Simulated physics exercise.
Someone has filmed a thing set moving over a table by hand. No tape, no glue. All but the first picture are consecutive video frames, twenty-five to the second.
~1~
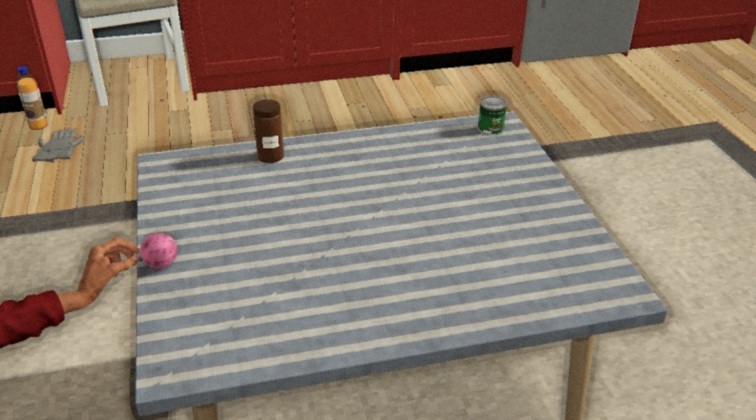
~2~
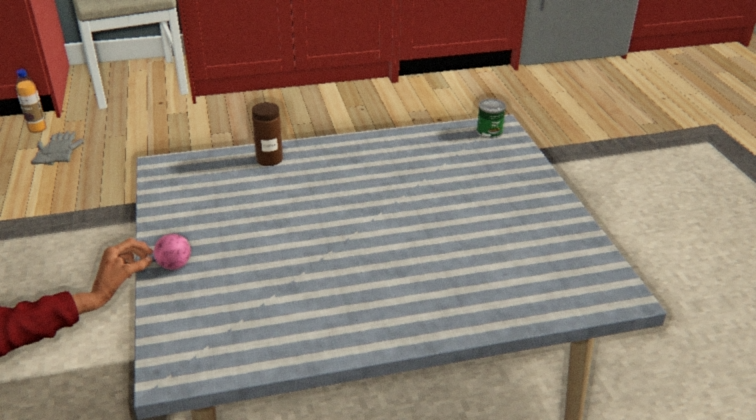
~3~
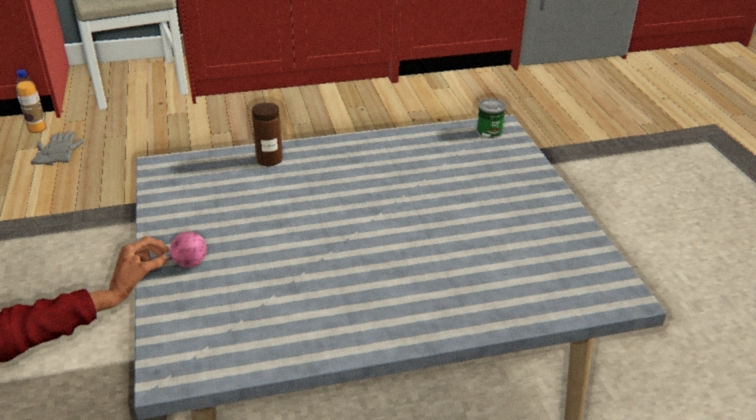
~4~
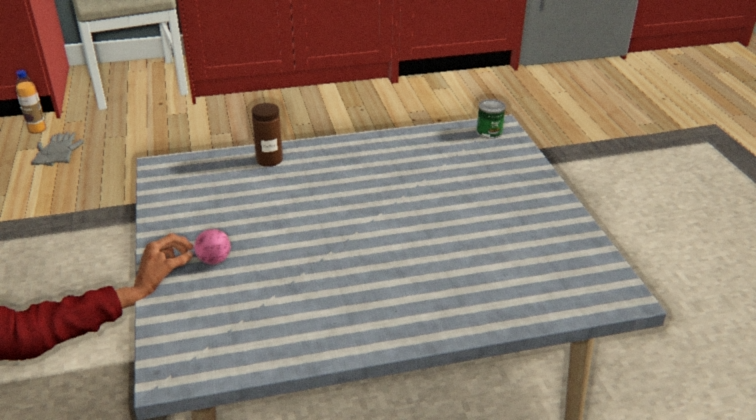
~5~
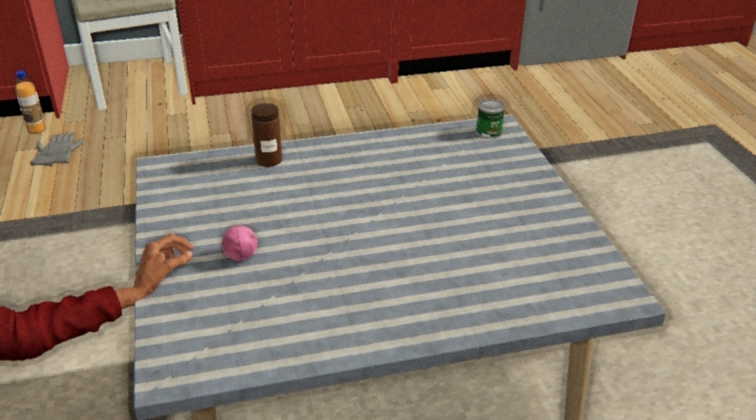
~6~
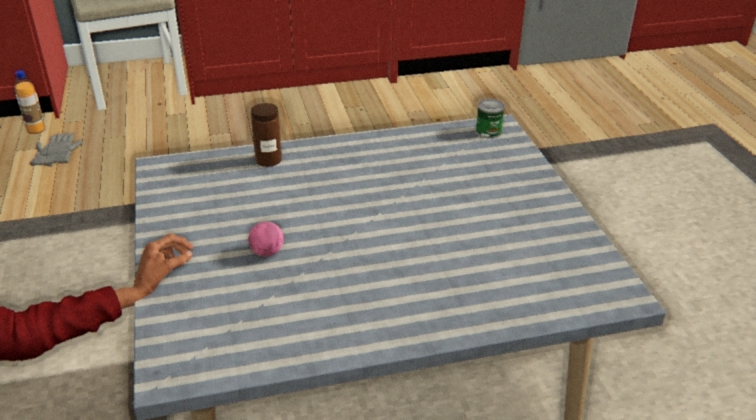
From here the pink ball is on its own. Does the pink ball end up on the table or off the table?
The pink ball falls off the table.
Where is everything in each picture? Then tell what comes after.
In the first picture, under the hand; pink ball (159, 251).
In the second picture, under the hand; pink ball (172, 252).
In the third picture, under the hand; pink ball (189, 250).
In the fourth picture, pink ball (212, 247).
In the fifth picture, pink ball (239, 243) displaced about its own width.
In the sixth picture, pink ball (266, 239) displaced about its own width.
Then, 0.20 s past the last view, pink ball displaced well along near (389, 222).
Then, 0.50 s past the last view, pink ball displaced well along near (546, 200).
Then, 0.70 s past the last view, pink ball now off the table.
Then, 1.00 s past the last view, things are still on the move.
Finally, off the table, pink ball.
